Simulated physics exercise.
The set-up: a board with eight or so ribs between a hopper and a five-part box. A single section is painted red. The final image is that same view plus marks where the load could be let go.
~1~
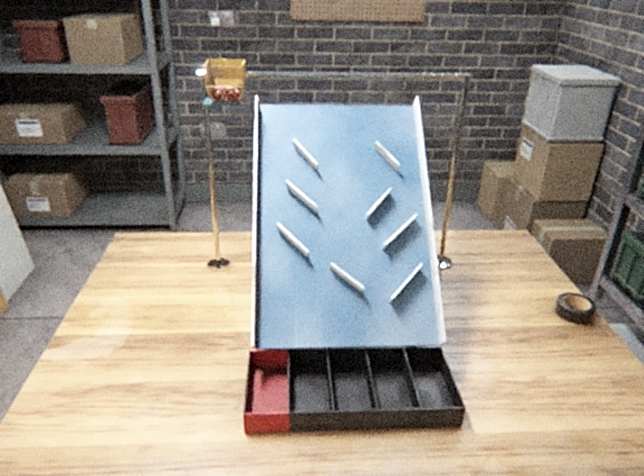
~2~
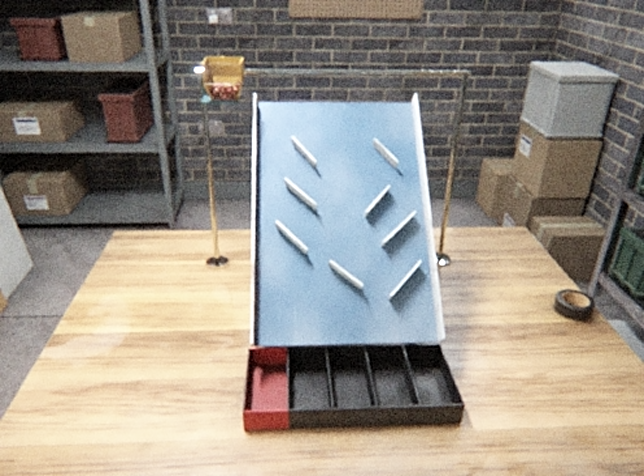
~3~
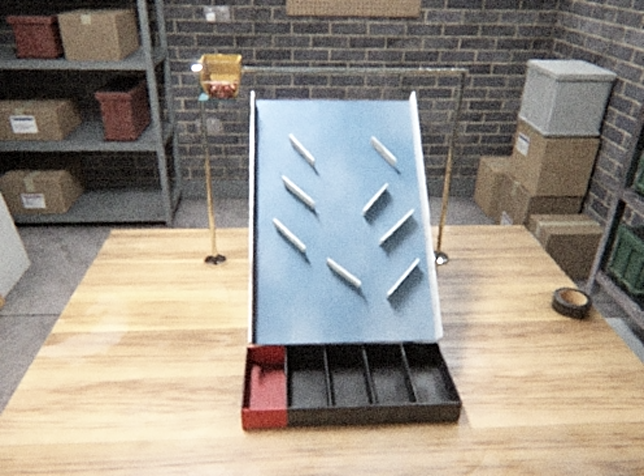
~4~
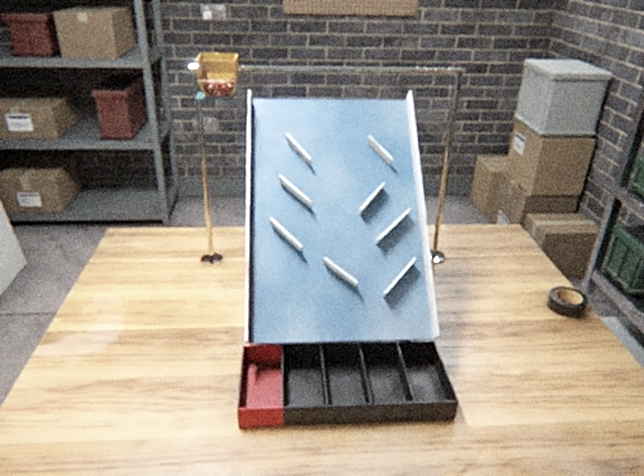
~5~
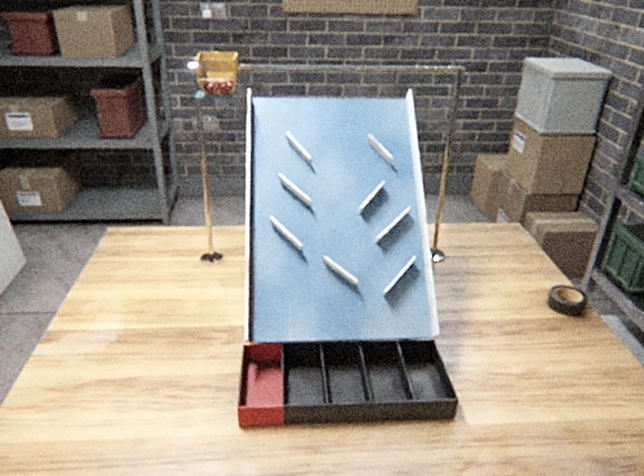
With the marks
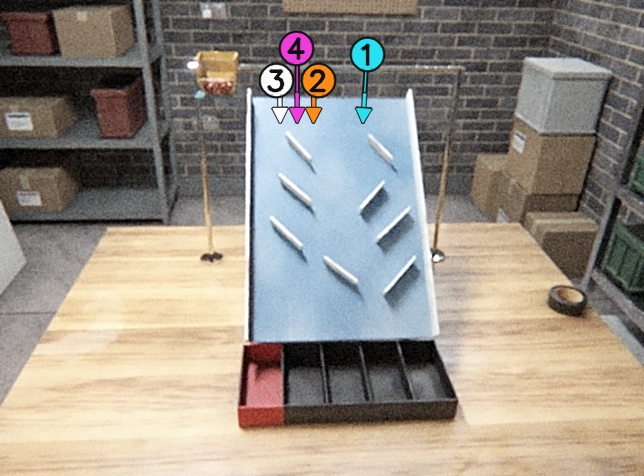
Nothing moved except the view, which shifted very slightly, while a small yellow hopper stayed above the upper left of a ribbed blue board and a five-part box with its leftmost section red.
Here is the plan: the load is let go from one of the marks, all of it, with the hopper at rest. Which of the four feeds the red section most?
3 beats the others.
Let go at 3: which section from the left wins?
It is the first one.
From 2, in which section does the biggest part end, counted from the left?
The fourth from the left.
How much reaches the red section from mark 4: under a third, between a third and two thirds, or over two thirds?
Under a third.
On the marked copy, mark 1 meets the board at (363, 117); mark 2 meets the board at (313, 117); mark 3 meets the board at (280, 117); mark 4 meets the board at (297, 117).
With 1, a stray few in the red section, nearly all in other sections.
With 2, a stray few in the red section, nearly all in other sections.
With 3, about half in the red section, about half in other sections.
With 4, a small part in the red section, most in other sections.
